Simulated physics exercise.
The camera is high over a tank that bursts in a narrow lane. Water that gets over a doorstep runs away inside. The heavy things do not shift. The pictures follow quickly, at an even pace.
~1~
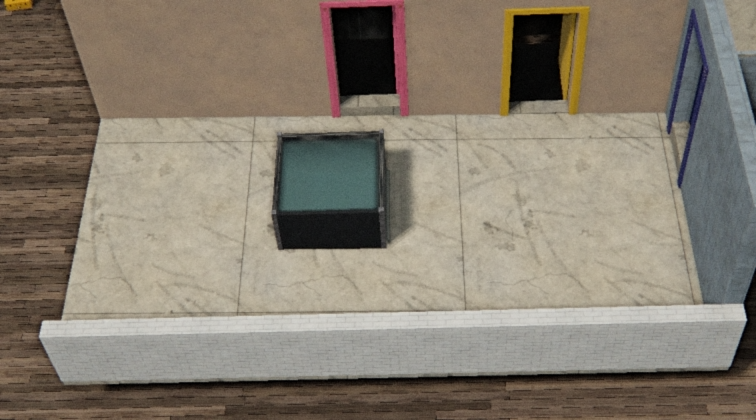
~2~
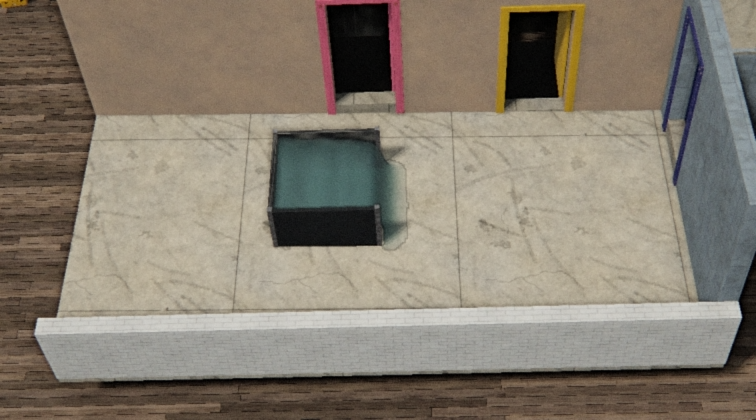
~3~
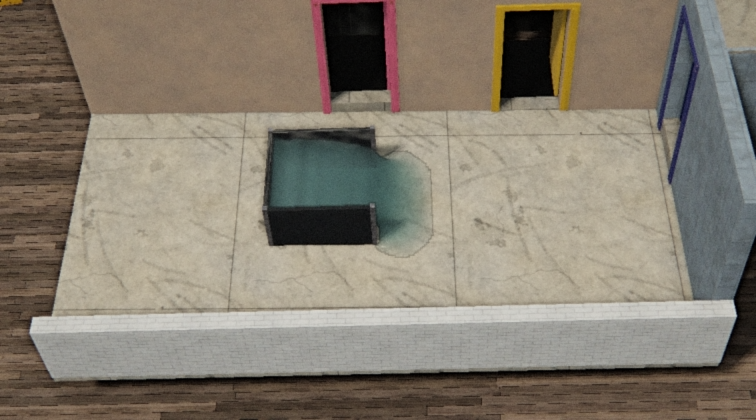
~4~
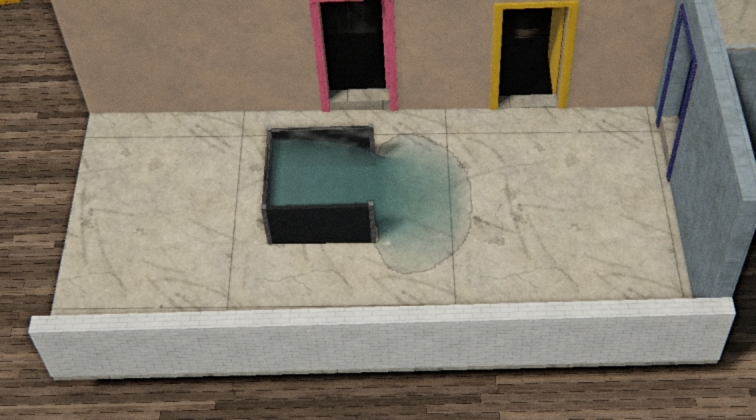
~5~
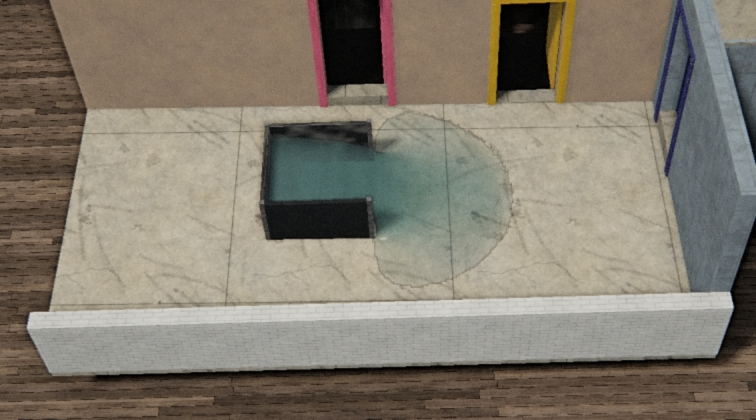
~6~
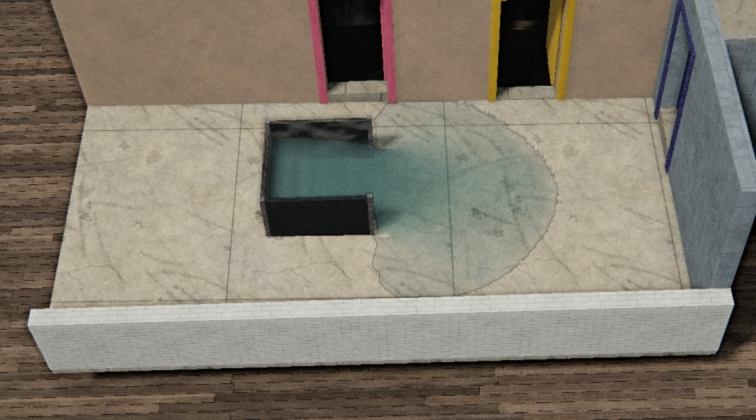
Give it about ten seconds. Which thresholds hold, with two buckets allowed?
One by one: The pink door stays under that; the blue door stays under that; the yellow door takes more than that.
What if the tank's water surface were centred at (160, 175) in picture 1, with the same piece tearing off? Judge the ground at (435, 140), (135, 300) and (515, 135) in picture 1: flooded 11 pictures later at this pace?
One after the other: Awash, no water, wet.
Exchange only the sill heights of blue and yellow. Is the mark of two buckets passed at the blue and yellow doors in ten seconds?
In short: Blue lets more in, yellow takes less.
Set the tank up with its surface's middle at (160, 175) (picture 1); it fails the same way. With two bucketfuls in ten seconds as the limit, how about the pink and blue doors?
One by one: Pink lets less in; blue lets less in.
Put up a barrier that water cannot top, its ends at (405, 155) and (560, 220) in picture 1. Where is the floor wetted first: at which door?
I say the one in pink.
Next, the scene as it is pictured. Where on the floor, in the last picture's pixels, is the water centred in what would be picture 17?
Around (527, 196).
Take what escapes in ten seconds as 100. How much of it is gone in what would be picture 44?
Roughly 50 per cent.
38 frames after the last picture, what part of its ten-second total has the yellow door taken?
I make it 50 per cent.
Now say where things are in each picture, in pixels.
Still water in the open tank at (329, 176), in the first frame.
The front is at (386, 163), out from the gap at (377, 191), in the second frame.
Water pours out at (372, 193) and has run to (410, 158), in the third frame.
The front is at (450, 159), out from the gap at (371, 192), in the fourth frame.
The front is at (506, 193), out from the gap at (369, 188), in the fifth frame.
Water pours out at (369, 186) and has run to (549, 185), in the sixth frame.
A moment on, water covers 45 % of the floor; the pink door not reached, the blue door wet at the sill, nothing in, the yellow door under two buckets in.
Next, water covers 45 % of the floor; the pink door not reached, the blue door wet at the sill, nothing in, the yellow door under two buckets in.
Then, water covers 45 % of the floor; the pink door not reached, the blue door under two buckets in, the yellow door over two buckets in.
Later, water covers 50 % of the floor; the pink door not reached, the blue door under two buckets in, the yellow door over two buckets in.
In the end, water covers 65 % of the floor; the pink door wet at the sill, nothing in, the blue door under two buckets in, the yellow door far over two buckets in.
